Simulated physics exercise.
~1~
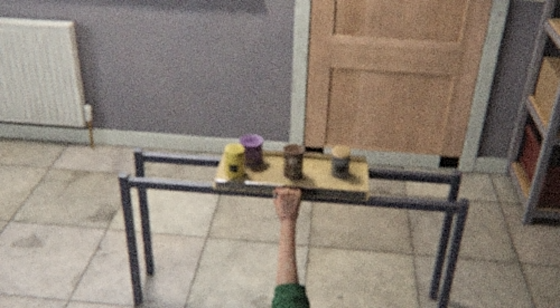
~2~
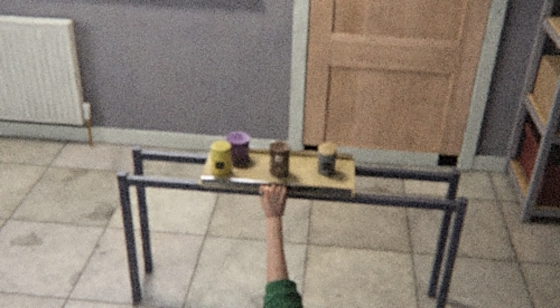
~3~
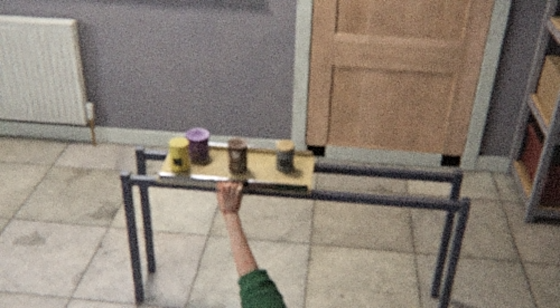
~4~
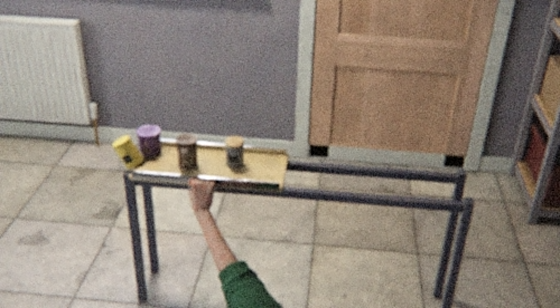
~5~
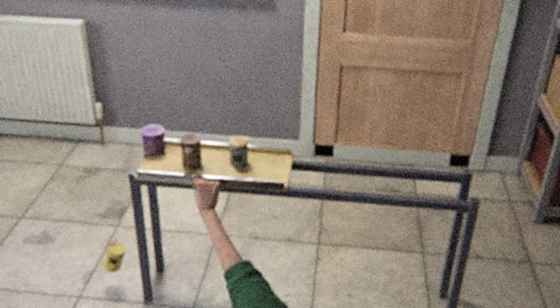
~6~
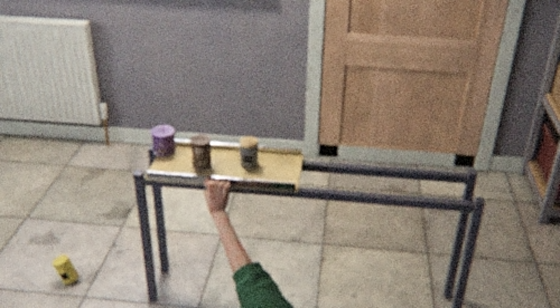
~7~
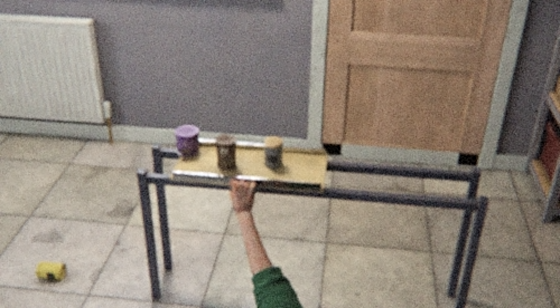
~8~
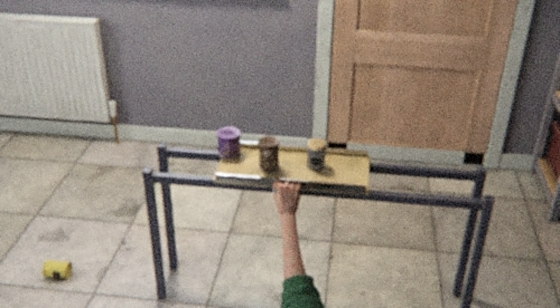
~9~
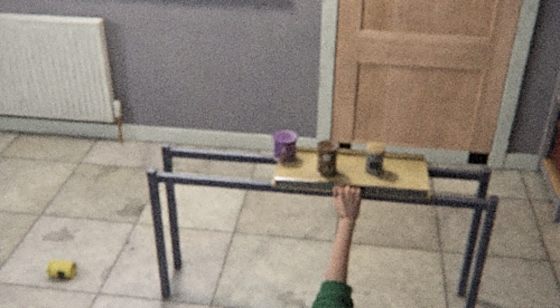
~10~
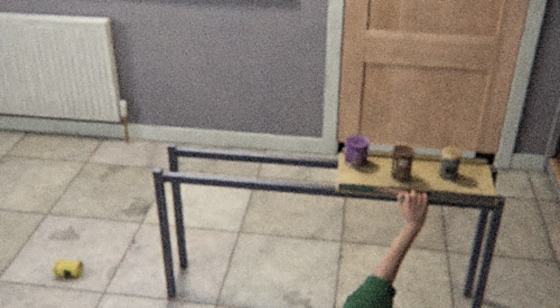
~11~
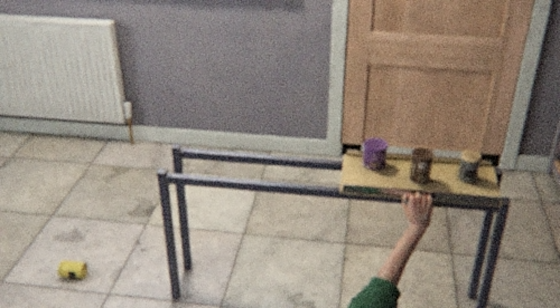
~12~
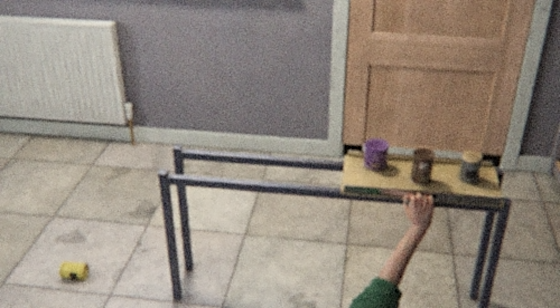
At first, a hand grips the front of a yellow tray resting midway along a dark metal rack, with a yellow jar, a purple tin, a brown tin and a grey jar standing on it. The hand pulls the tray left to the end of the rack, where the yellow jar tips over the open edge. It drops to the tiled floor and comes to rest on its side. The hand then slides the tray back right, all the way to the far end. There it stops, with the purple tin, brown tin and grey jar still standing on it.
